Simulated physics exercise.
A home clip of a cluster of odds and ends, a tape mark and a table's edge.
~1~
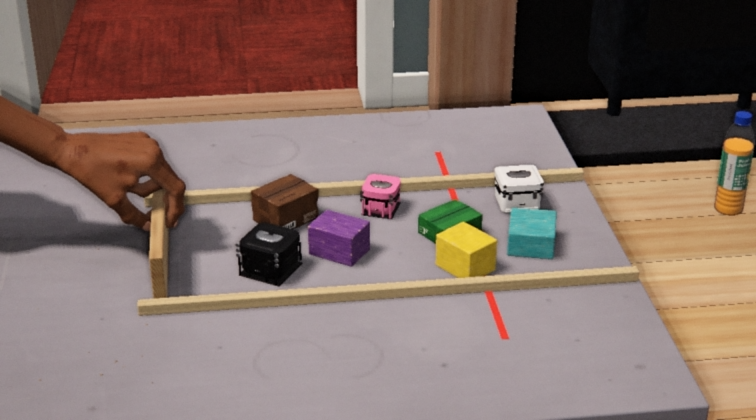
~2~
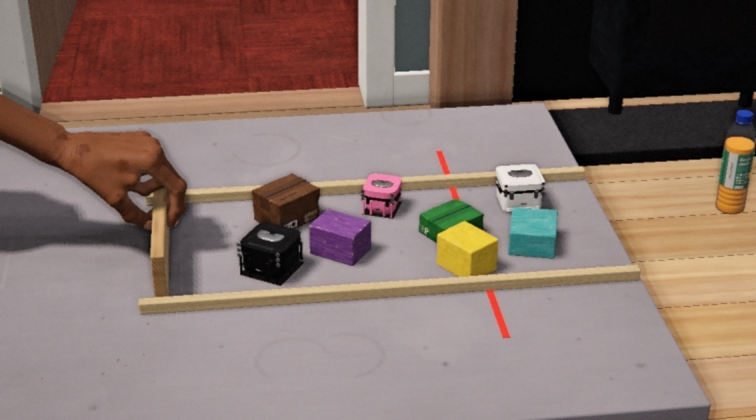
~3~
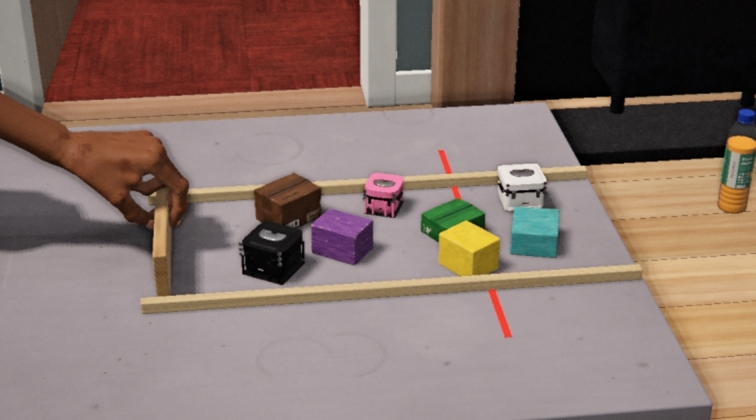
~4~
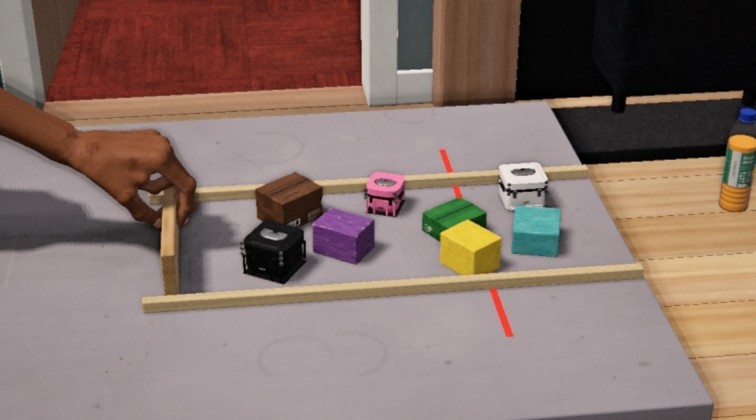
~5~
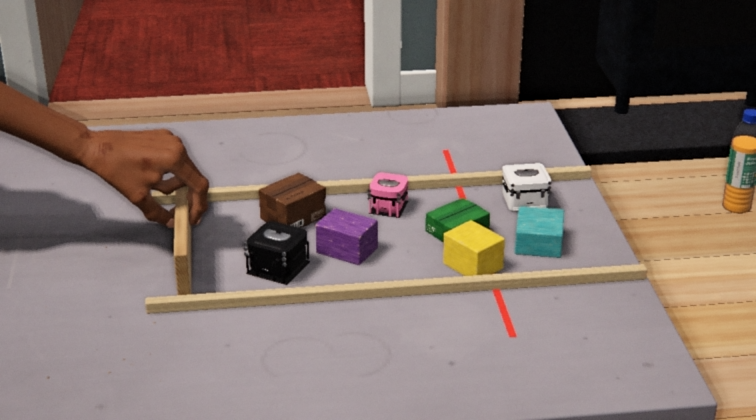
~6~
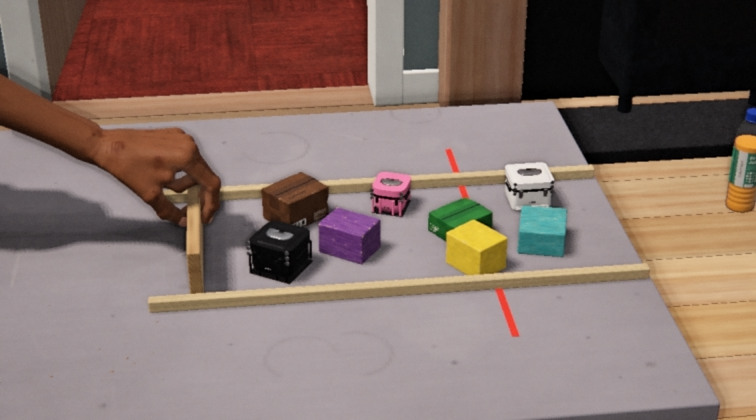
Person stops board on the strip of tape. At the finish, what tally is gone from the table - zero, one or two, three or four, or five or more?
The tally gone is zero.
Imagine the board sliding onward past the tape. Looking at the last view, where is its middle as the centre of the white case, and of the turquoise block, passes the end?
The middle is at (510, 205) when it's the white case, and at (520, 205) when it's the turquoise block.
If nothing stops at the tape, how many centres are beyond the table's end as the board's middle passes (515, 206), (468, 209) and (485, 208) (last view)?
Result per place: 1; 0; 0.
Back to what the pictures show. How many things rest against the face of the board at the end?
3 of them.
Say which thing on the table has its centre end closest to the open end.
That would be the white case, the foremost.
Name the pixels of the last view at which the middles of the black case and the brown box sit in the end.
Close to (509, 236); the other close to (496, 192).
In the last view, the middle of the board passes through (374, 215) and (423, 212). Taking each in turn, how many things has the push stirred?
At the first place 4, at the second 7.
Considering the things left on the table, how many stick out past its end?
The number overhanging is 0.
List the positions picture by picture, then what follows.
In the first picture, white case (518, 189); turquoise block (532, 233); yellow block (466, 252); board (160, 230); tape (468, 234).
In the second picture, turquoise block (533, 233); purple block (340, 237).
In the third picture, yellow block (469, 251); black case (273, 252).
In the fourth picture, white case (522, 187); pink case (385, 195).
In the fifth picture, turquoise block (540, 232); brown box (293, 203).
In the sixth picture, white case (528, 187); turquoise block (542, 231); yellow block (476, 250); board (196, 226); tape (478, 231).
A little later, none off yet; white case at rest near (528, 187); turquoise block at rest near (542, 231); yellow block at rest near (476, 250).
When it is over, the number that fall off is zero.
